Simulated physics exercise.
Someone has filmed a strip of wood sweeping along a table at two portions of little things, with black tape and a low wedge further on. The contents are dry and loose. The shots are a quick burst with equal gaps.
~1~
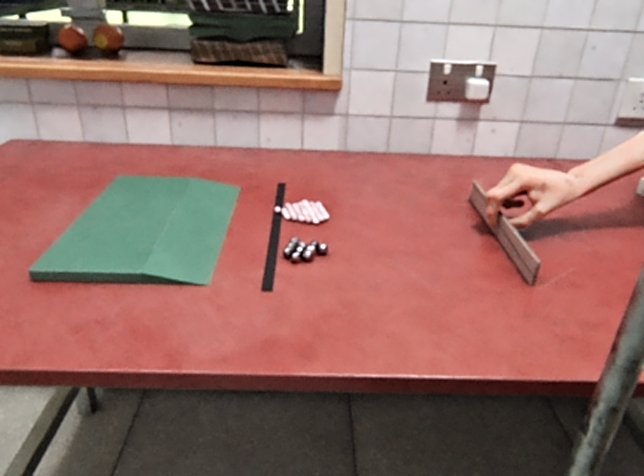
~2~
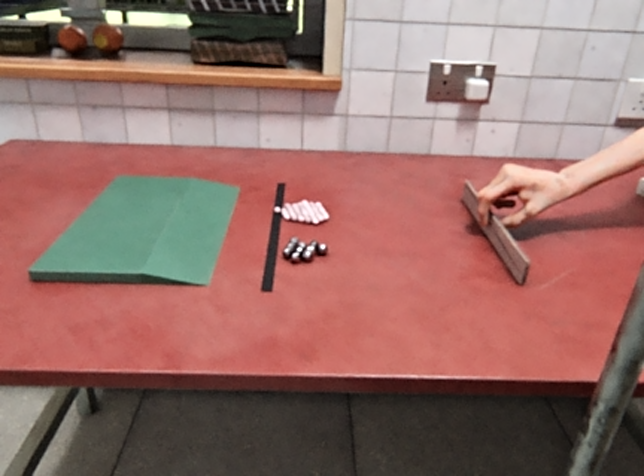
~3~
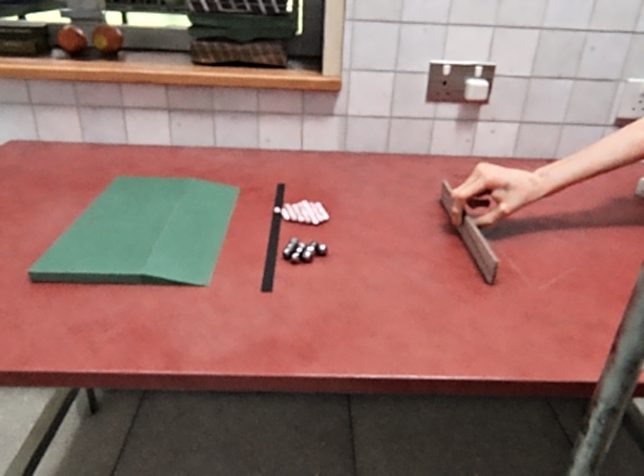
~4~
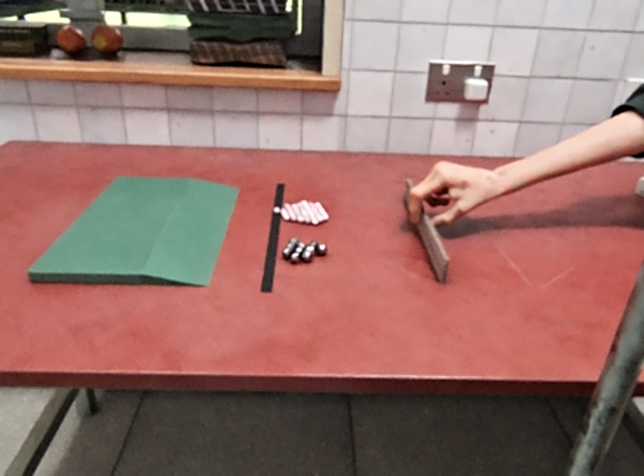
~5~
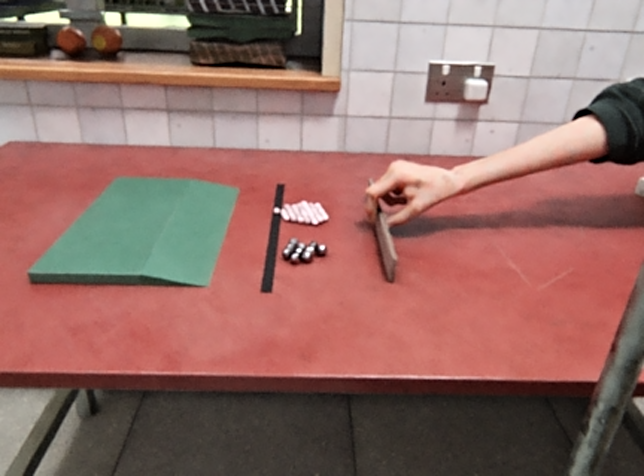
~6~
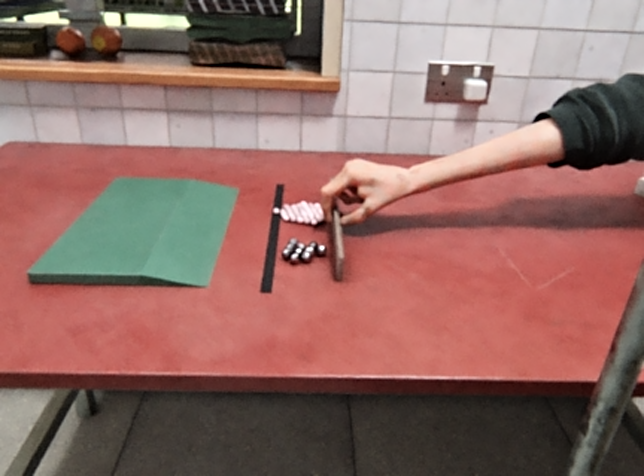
A hand slid an upright strip of wood leftward across a red table, past the bare stretch and right up beside two small piles, one pink and white, one dark, near some black tape.
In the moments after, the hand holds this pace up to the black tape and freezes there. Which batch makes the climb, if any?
The nearer batch sends pieces over the top; the farther batch sends pieces over the top.
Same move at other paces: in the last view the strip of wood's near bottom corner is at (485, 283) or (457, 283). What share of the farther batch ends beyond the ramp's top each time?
The first gives 0 %, the second 10 %.
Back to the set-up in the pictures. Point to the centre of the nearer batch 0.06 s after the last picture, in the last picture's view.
Close to (269, 252).
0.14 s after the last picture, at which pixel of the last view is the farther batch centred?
Roughly at (230, 204).
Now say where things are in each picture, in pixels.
The first picture shows strip of wood near (531, 265), at rest; black tape near (281, 187); top of the ramp near (145, 265); nearer batch near (300, 252), a few steel balls; farther batch near (303, 211), some sugar pearls.
The second picture shows strip of wood near (520, 265); farther batch near (303, 211).
The third picture shows strip of wood near (490, 265); nearer batch near (299, 252).
The fourth picture shows strip of wood near (442, 263); farther batch near (302, 212).
The fifth picture shows strip of wood near (392, 262); nearer batch near (299, 253).
The sixth picture shows strip of wood near (340, 261); black tape near (280, 188); top of the ramp near (144, 266); nearer batch near (298, 253); farther batch near (302, 212).
Then, 0.06 s on from there, strip of wood still moving, near (290, 209); nearer batch the whole lot short of the ramp; farther batch the whole lot short of the ramp.
Then, 0.14 s on from there, strip of wood stopped at the black tape; nearer batch near two thirds on the ramp, near a third short of the ramp; farther batch a little past the top, near half on the ramp, near half short of the ramp.
Then, 0.42 s on from there, strip of wood stopped at the black tape; nearer batch the whole lot past the top; farther batch all but a few past the top, only a few on the ramp.
In the end, strip of wood stopped at the black tape; nearer batch the whole lot past the top; farther batch the whole lot past the top.
